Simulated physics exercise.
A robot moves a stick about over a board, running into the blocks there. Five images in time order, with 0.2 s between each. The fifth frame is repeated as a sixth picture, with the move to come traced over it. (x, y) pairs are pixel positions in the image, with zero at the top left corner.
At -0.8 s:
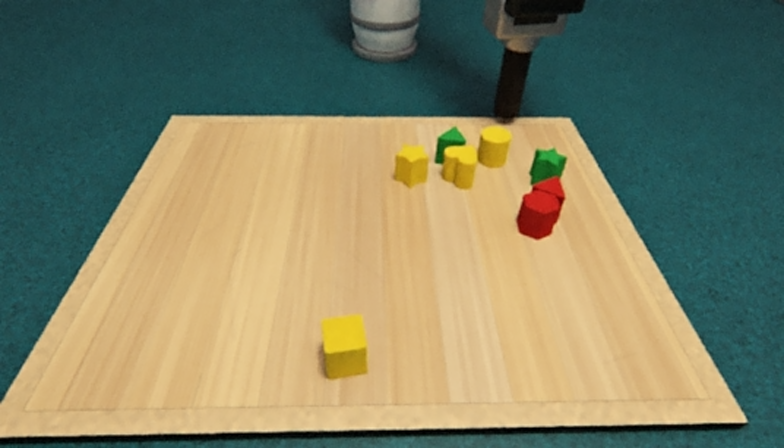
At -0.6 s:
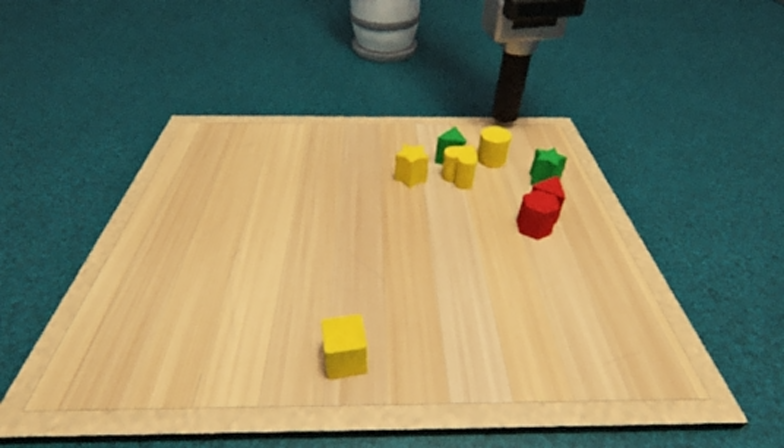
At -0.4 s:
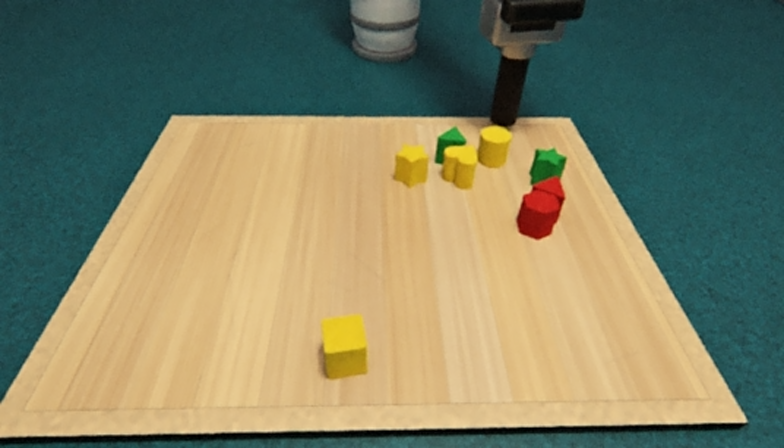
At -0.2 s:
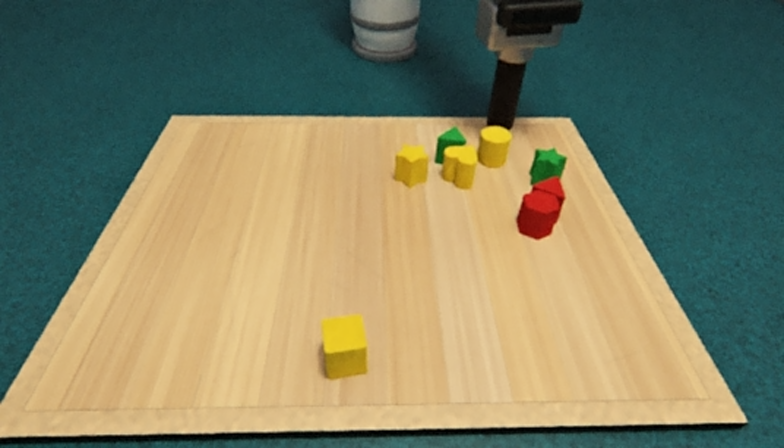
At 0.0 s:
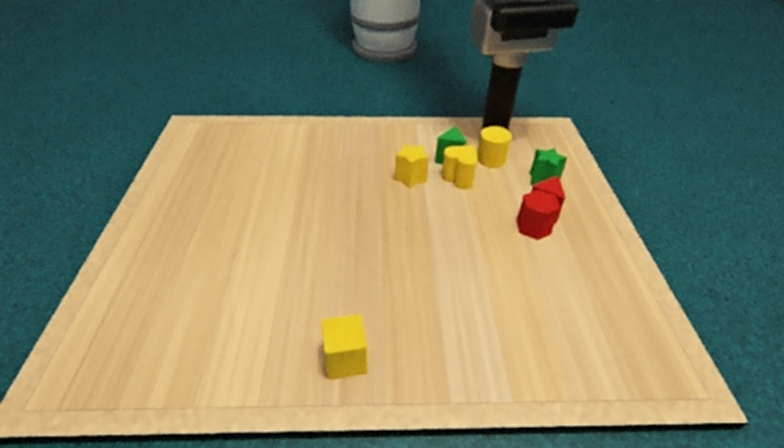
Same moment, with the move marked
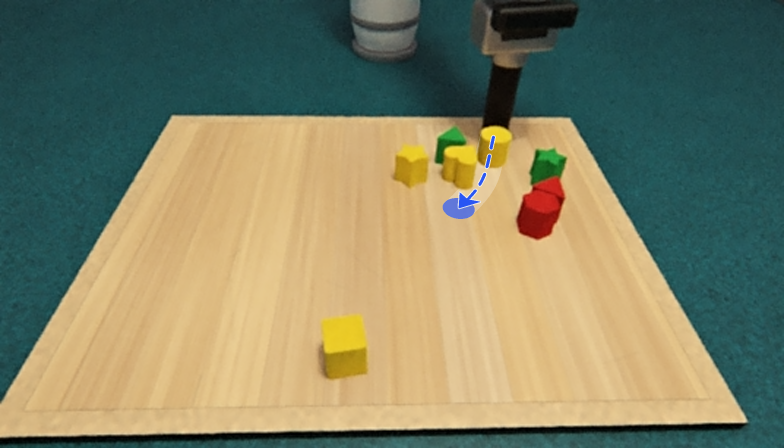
A robot's dark stick moved slightly toward the viewer and a little left at the board's far edge, close behind a yellow disc, while the green, red and yellow blocks all stayed still.
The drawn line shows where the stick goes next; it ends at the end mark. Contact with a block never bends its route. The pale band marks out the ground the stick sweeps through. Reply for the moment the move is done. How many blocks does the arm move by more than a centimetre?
I predict two.
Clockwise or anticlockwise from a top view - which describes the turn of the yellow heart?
Its spin: Clockwise.
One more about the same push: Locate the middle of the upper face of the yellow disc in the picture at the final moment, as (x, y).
I'd place it at (501, 188), taking the centre of its top.
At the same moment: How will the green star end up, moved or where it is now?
It ends up on the same spot.
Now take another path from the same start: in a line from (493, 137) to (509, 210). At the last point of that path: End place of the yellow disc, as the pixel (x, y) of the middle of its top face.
I predict (480, 177).
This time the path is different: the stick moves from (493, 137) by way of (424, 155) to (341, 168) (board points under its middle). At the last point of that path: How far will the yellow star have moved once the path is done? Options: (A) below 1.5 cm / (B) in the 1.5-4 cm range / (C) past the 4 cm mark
A: Below 1.5 cm.
Drawn move, from (493, 137) via (489, 159) and (480, 184), ending at (459, 208).
On the path given first. One third of the way, stick at (490, 153); yellow disc at (496, 151).
Two thirds of the way, stick at (481, 177); yellow heart at (455, 156); yellow disc at (499, 177).
At the end, stick at (460, 201); green triangle still; yellow heart at (451, 157), turned 25° clockwise; yellow disc at (501, 188); green star still.
